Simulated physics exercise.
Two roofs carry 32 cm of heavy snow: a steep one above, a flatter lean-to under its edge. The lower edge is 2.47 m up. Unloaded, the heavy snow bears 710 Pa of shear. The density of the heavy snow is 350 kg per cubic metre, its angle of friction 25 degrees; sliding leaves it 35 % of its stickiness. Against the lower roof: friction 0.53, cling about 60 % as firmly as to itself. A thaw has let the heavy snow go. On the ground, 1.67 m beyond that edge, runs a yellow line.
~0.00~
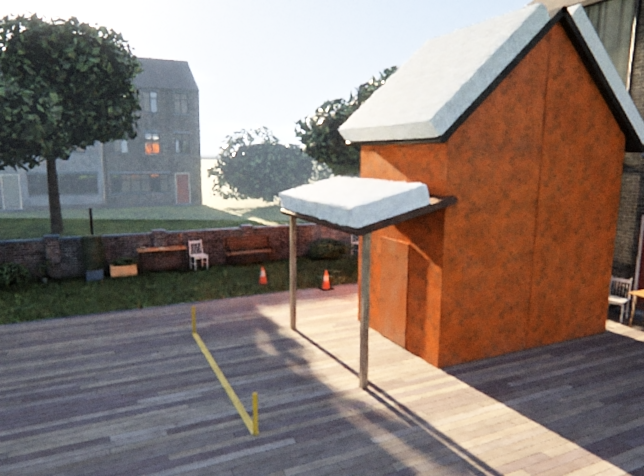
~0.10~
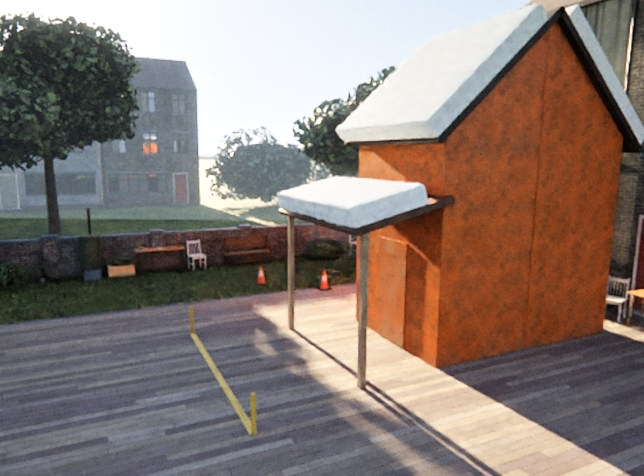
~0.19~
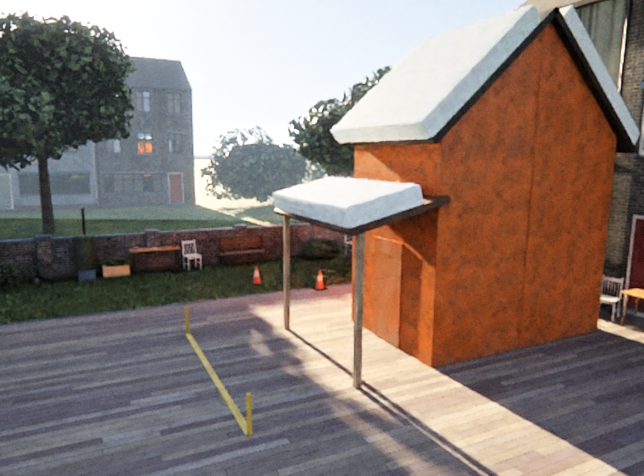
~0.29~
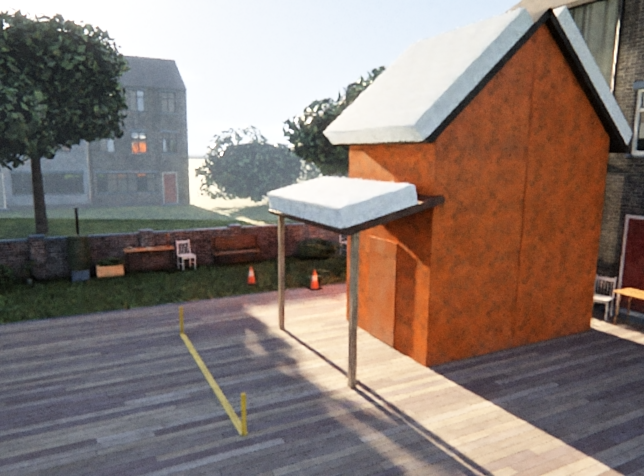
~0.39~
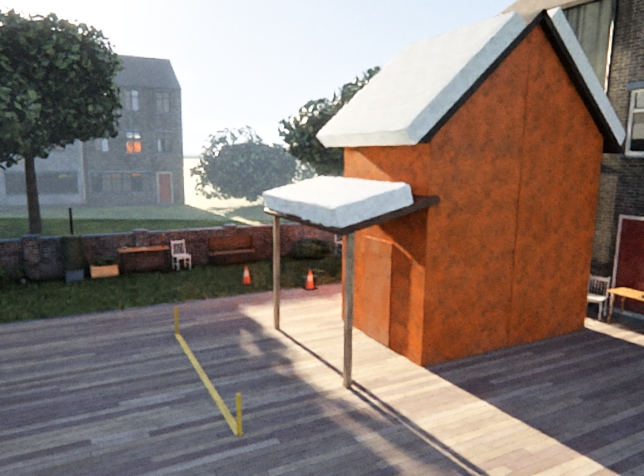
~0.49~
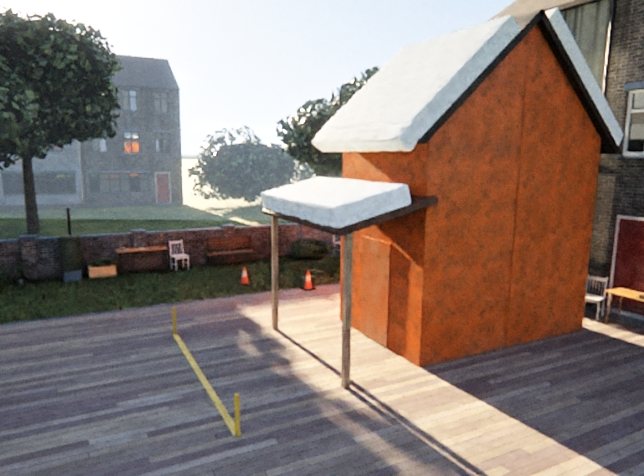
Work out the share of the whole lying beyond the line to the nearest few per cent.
Close to 18 per cent.
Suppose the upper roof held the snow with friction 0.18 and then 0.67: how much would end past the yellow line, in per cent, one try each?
In turn about 40 %, 12 %.
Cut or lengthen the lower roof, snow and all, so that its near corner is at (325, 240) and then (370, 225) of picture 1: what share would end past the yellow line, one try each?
In that order: 8 %, 25 %.
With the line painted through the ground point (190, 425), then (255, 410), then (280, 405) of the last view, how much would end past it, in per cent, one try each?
In that order: 8 %, 30 %, 40 %.
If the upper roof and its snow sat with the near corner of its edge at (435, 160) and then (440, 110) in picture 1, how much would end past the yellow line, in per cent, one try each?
In turn about 5 %, 35 %.
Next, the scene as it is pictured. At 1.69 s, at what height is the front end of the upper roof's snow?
Some 2.6 m.
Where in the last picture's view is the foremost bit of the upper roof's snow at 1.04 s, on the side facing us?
Near (367, 190).
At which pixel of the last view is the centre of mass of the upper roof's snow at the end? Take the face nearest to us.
Near (288, 326).
After 1.04 s, none is below the lower edge and 0 % is past the line.
After 1.69 s, none is below the lower edge and 0 % is past the line.
After 2.35 s, 44 % is below the lower edge and 4 % is past the line.
After 3.00 s, 56 % is below the lower edge and 18 % is past the line.
After 4.80 s, 57 % is below the lower edge and 18 % is past the line.
